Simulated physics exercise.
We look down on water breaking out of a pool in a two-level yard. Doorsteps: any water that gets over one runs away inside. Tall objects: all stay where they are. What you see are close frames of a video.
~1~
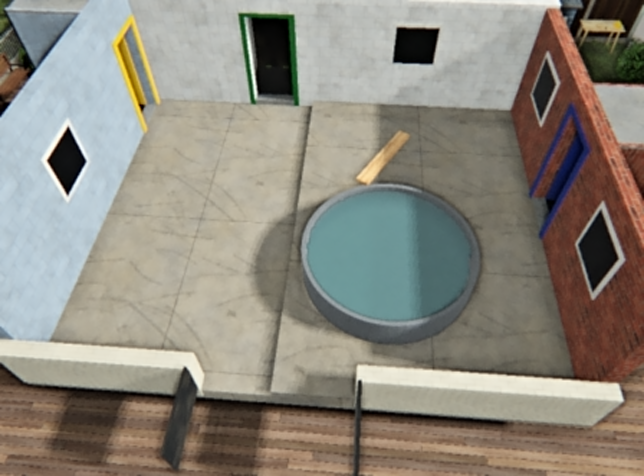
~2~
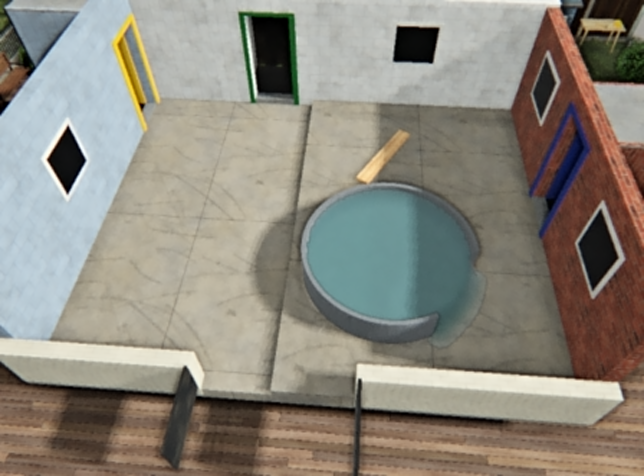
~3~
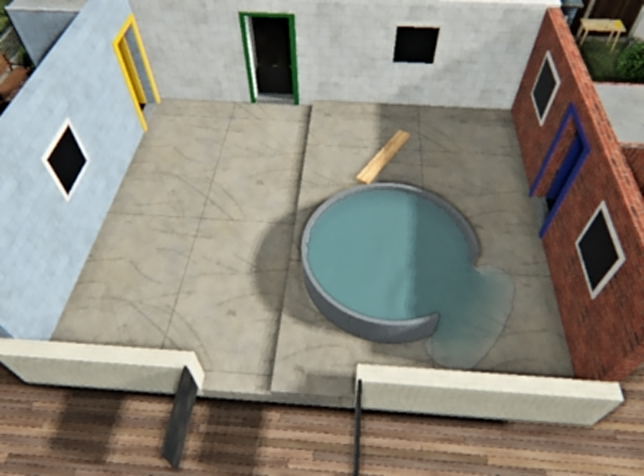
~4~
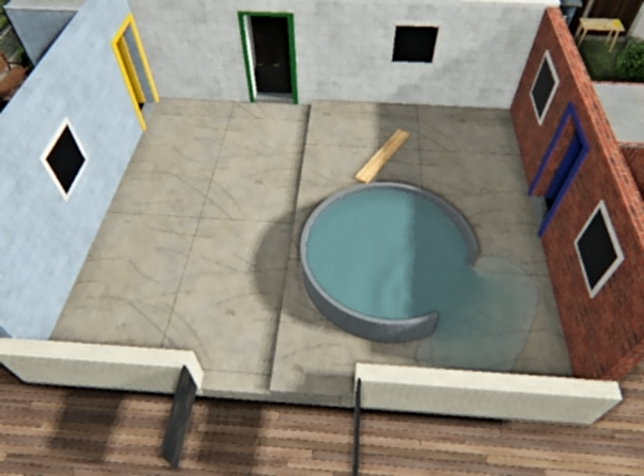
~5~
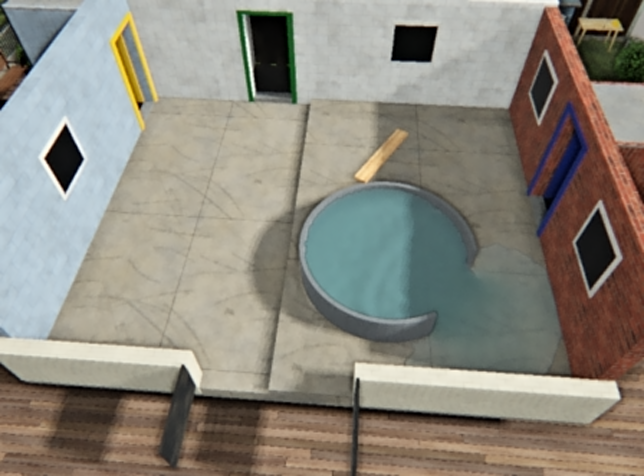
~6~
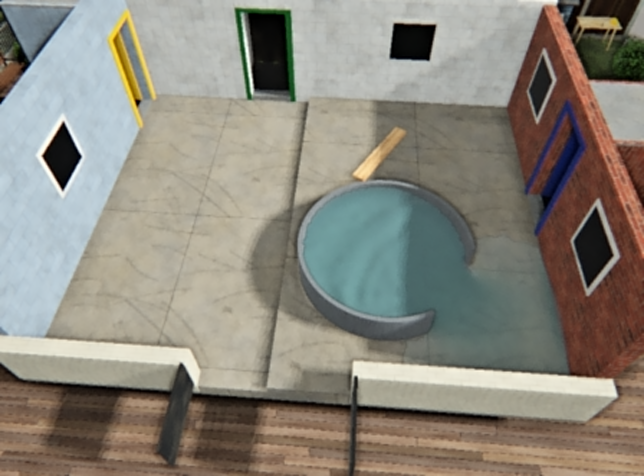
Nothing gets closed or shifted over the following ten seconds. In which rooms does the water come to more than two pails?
Taking them in turn, the blue door goes beyond two pails, the yellow door keeps to two pails or fewer, the green door keeps to two pails or fewer.
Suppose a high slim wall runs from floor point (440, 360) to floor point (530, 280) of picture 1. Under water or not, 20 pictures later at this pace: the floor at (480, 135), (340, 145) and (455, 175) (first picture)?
Submerged; untouched; submerged.
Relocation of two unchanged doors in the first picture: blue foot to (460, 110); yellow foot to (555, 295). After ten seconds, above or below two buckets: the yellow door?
The yellow one exceeds it.
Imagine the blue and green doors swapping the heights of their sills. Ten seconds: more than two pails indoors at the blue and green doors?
Results - blue door fails to reach it, green door fails to reach it.
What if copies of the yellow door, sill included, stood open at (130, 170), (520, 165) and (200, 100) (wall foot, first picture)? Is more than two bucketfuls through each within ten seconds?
One after the other: Holds, floods, is under.
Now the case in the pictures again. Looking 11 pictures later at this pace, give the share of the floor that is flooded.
Some 15 per cent.
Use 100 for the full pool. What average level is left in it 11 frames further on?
That comes to about 60 per cent.
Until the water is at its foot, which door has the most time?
My pick is the yellow one.
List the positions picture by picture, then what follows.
The first frame shows still water in the round pool at (389, 250).
In the second frame, the front is at (433, 342), out from the gap at (461, 301).
In the third frame, the front is at (507, 277), out from the gap at (461, 302).
In the fourth frame, the front is at (523, 275), out from the gap at (460, 302).
In the fifth frame, water pours out at (459, 301) and has run to (546, 276).
In the sixth frame, water pours out at (457, 299) and has run to a hidden place.
A moment on, water covers 10 % of the floor; the blue door wet at the sill, nothing in, the yellow door not reached, the green door not reached.
Next, water covers 15 % of the floor; the blue door wet at the sill, nothing in, the yellow door not reached, the green door not reached.
Then, water covers 30 % of the floor; the blue door under two buckets in, the yellow door not reached, the green door not reached.
Later, water covers 60 % of the floor; the blue door over two buckets in, the yellow door not reached, the green door not reached.
In the end, water covers 95 % of the floor; the blue door over two buckets in, the yellow door wet at the sill, nothing in, the green door wet at the sill, nothing in.
